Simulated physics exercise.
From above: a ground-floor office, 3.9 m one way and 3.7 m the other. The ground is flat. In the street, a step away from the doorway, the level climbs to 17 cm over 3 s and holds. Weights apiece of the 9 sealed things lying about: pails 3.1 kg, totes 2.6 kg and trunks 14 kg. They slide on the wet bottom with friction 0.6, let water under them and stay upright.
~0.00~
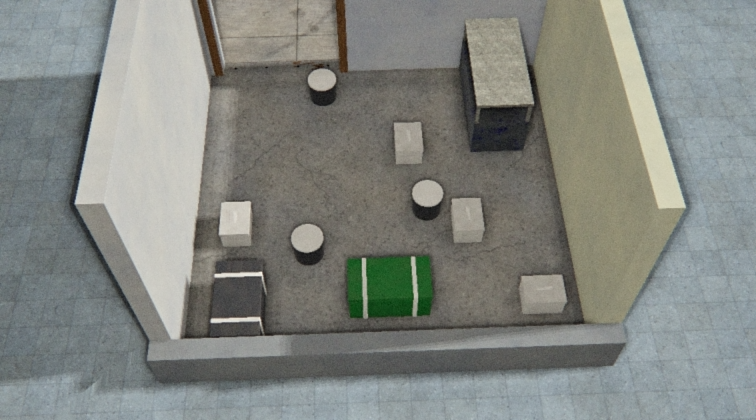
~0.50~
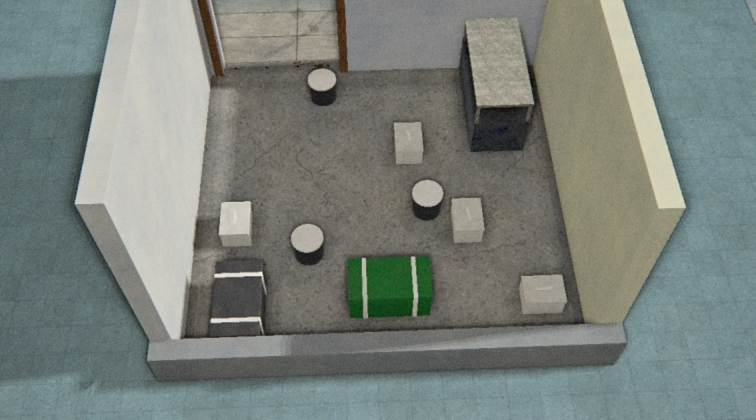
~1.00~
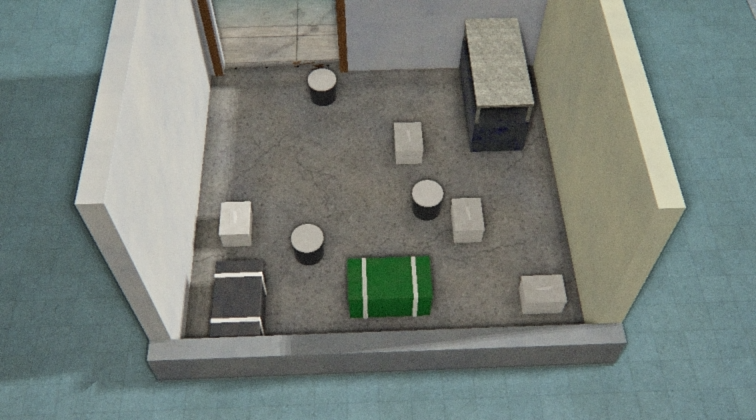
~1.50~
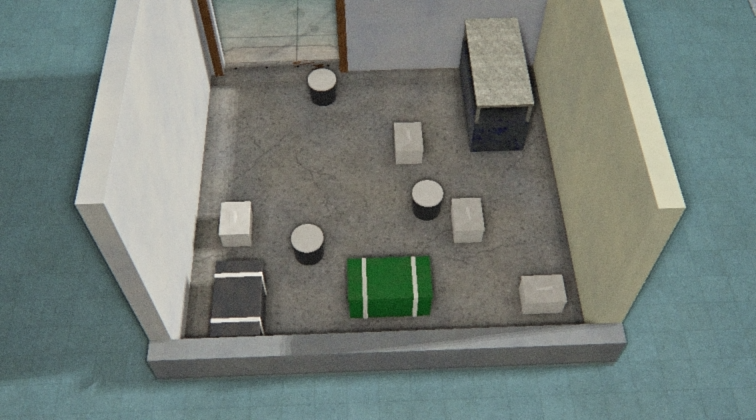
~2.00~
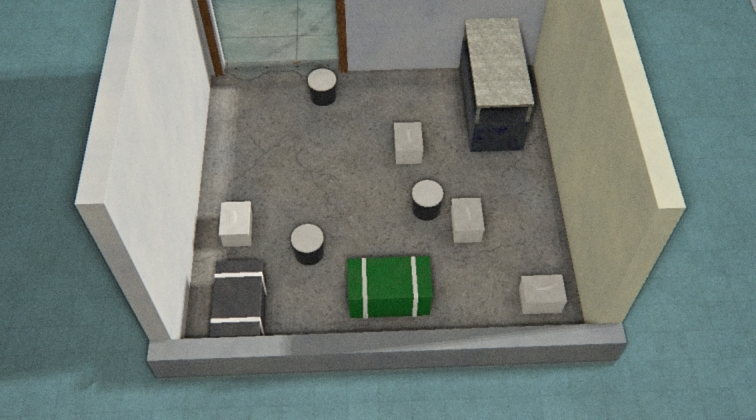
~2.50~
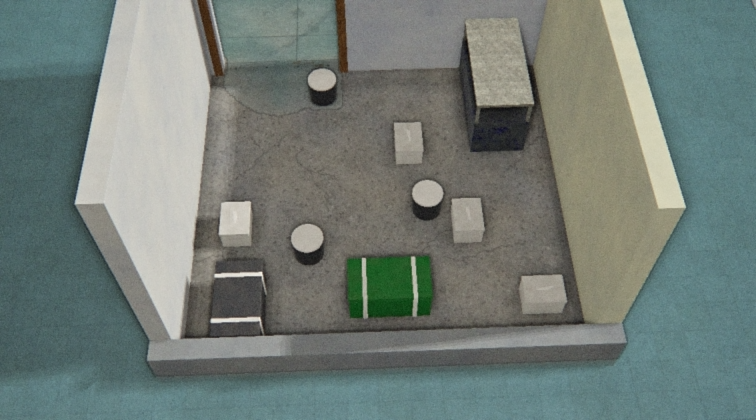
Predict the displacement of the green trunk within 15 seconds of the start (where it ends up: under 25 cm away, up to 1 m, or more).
The green trunk travels far.
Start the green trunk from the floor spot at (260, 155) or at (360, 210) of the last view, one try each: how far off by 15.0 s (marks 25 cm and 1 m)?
In that order: It travels far; it ends far away.
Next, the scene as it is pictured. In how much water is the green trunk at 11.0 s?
Roughly 11 cm.
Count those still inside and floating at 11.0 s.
At that moment 9.
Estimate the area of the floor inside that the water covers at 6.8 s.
Roughly 12.0 m2.
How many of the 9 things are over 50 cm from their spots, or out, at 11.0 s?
By then 8.
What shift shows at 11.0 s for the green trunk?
About 200 cm.
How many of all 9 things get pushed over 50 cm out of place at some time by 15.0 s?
9 of them.
After 3.5 s the green trunk is near (389, 278), 0.0 m from its start, aground; 0 afloat.
After 6.8 s the green trunk is near (438, 307), 0.6 m from its start, afloat; 4 afloat.
After 11.0 s the green trunk is near (542, 193), 1.8 m from its start, afloat; 9 afloat.
After 15.0 s the green trunk is near (396, 120), 1.9 m from its start, afloat; 9 afloat.
